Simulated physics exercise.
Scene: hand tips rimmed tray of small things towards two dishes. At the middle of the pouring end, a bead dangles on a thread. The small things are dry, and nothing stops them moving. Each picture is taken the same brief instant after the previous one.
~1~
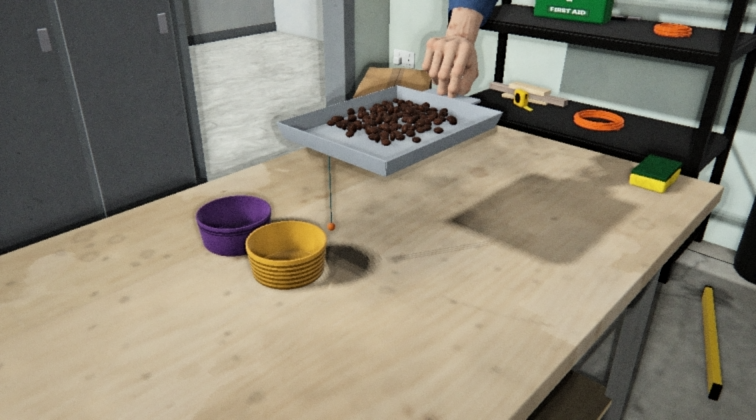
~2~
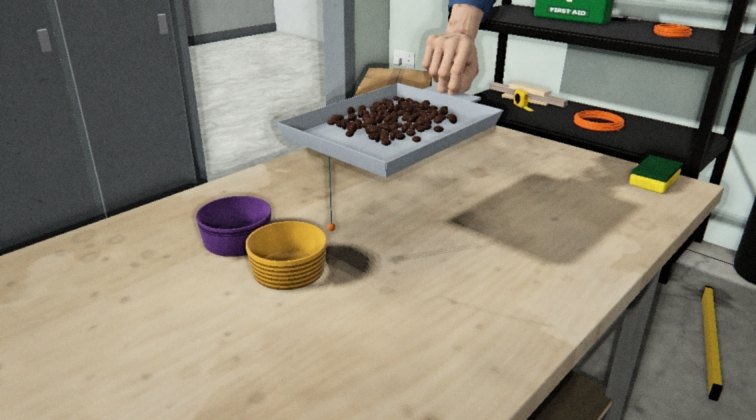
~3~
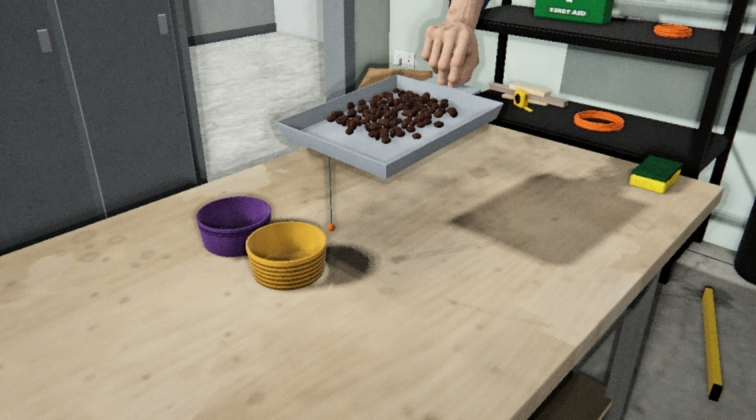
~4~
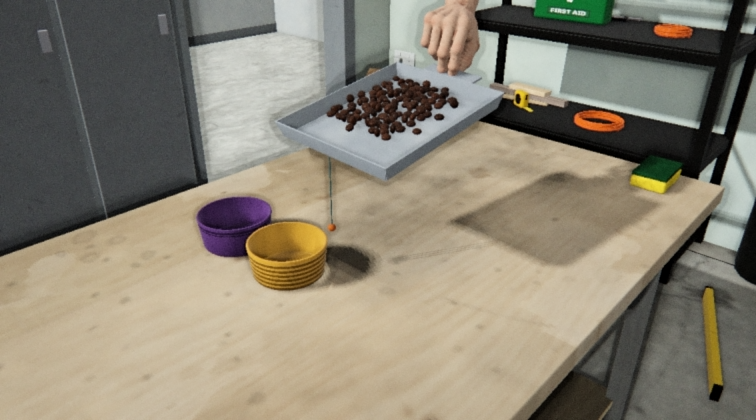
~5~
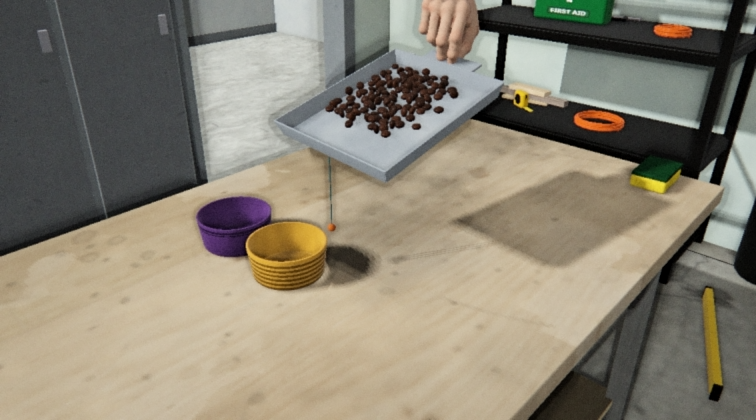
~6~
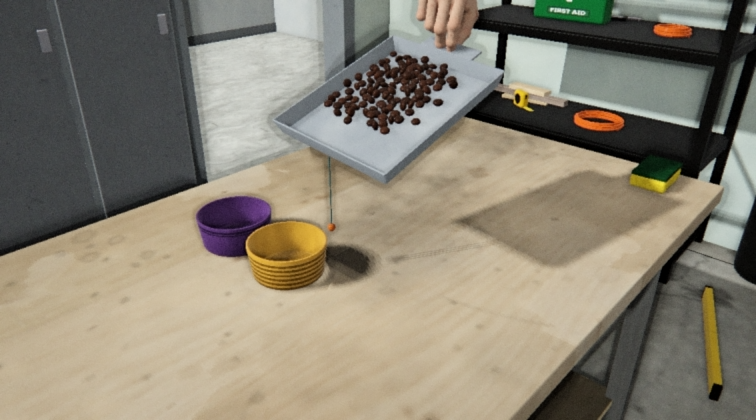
In a garage-like workshop, a fixed camera looks down at an angle across a pale wooden workbench, with grey cabinets at left and black shelving behind. A purple dish and a yellow dish sit left of centre beside a small orange bead hanging on a thread beneath a raised grey tray of dark brown pieces. The hand at the tray's far side first holds it nearly level, then raises that side, steadily tilting the tray towards the viewer while the pieces stay clustered on it.
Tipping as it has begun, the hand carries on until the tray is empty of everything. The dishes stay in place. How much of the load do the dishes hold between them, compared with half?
Minority caught.
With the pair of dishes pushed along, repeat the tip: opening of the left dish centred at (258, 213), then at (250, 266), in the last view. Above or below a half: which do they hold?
Earlier try a minority share, later try a minority share.
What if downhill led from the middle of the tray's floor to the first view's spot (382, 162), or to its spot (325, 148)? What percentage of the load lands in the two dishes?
Near 0 % and 70 %.
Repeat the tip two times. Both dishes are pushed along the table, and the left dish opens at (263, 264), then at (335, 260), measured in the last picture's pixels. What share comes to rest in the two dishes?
The first position comes out at 20 per cent, the other at 70 per cent.
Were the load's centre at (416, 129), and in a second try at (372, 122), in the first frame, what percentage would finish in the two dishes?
Around 10 percent the first time, around 10 percent the second.
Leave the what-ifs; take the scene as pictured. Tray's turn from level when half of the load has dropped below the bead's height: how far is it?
Angle: Approx. 90 degrees.
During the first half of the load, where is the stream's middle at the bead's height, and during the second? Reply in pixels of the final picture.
Starting near (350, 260), moving on to near (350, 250).
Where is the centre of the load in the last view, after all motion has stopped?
I'd mark it at roughly (341, 310).
Soon, tray tipped steeply; most on the tray; about a quarter in the air.
A while on, tray tipped past a quarter turn; a small part on the tray; a small part in the right dish; about two thirds outside both; about a quarter in the air.
Towards the end, tray tipped past a quarter turn; a small part in the right dish; most outside both.
Finally, tray tipped past a quarter turn; a small part in the right dish; none in the left dish; most outside both.
